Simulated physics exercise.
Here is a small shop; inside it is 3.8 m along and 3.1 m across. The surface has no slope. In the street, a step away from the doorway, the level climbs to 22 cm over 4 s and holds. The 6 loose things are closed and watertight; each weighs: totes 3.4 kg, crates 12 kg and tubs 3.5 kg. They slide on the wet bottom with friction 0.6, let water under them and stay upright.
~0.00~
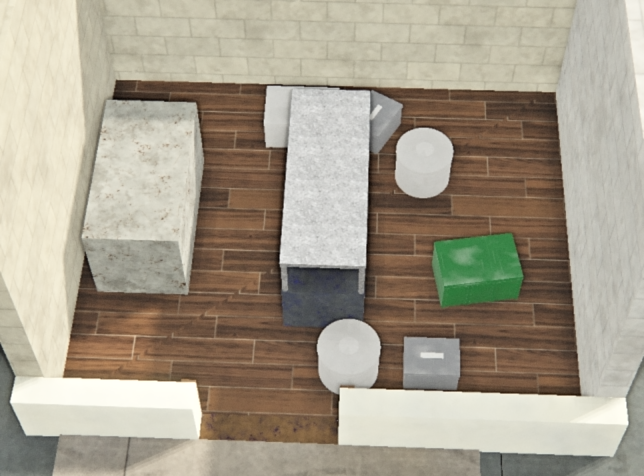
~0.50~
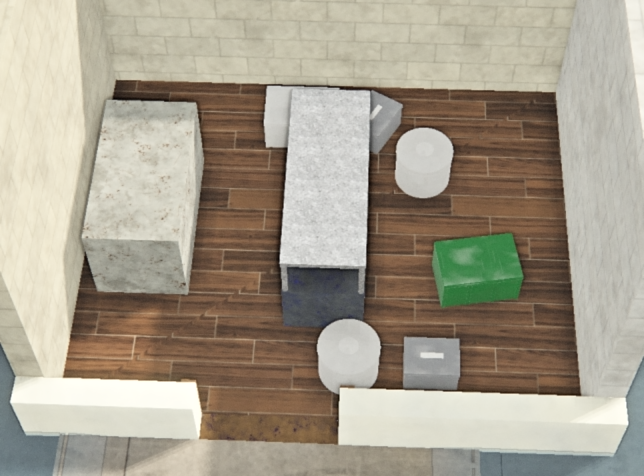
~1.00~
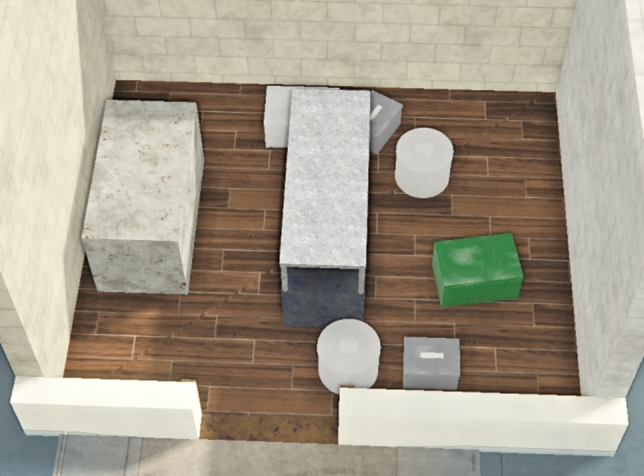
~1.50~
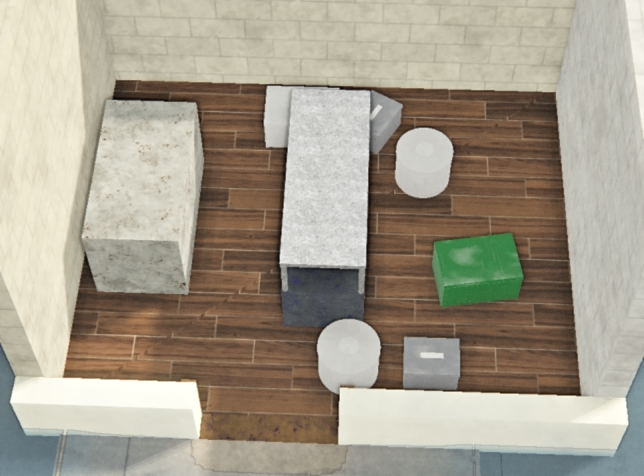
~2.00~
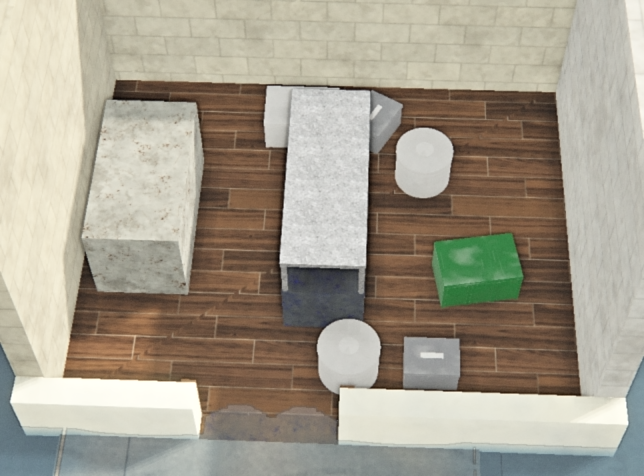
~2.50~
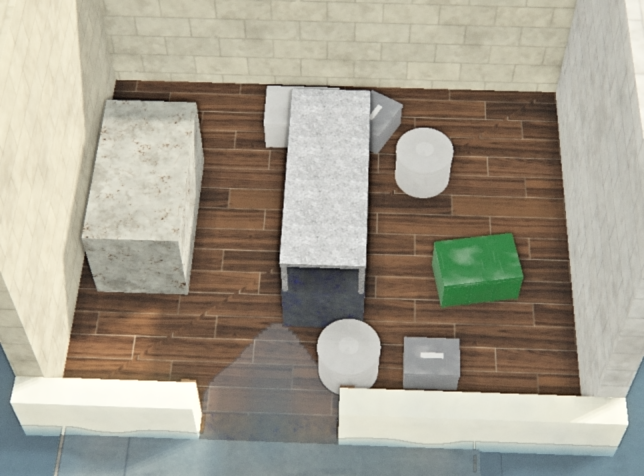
We see a small shop with a wooden floor, a green crate, grey boxes and pale tubs, all staying still, while water spreads over the paving outside and then slides through the doorway onto the floor.
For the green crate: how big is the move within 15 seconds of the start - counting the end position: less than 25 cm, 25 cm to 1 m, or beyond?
Green crate slides a little.
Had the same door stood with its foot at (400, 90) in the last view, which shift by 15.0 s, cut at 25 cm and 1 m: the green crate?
Then the green crate ends far away.
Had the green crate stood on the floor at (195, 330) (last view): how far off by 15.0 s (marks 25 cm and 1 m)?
It travels far.
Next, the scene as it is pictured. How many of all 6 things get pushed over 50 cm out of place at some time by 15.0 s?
That makes 5.
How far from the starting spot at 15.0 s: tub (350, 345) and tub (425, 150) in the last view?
In turn: 120 cm, 120 cm.
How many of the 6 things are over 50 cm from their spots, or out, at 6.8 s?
I count 2.
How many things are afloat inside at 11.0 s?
At that moment 6.
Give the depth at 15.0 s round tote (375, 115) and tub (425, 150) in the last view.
About 18 and 14 cm.
After 3.5 s the green crate is near (478, 259), 0.0 m from its start, aground; 0 afloat.
After 6.8 s the green crate is near (478, 259), 0.0 m from its start, aground; 1 afloat.
After 11.0 s the green crate is near (496, 208), 0.5 m from its start, afloat; 6 afloat.
After 15.0 s the green crate is near (513, 215), 0.4 m from its start, afloat; 6 afloat.
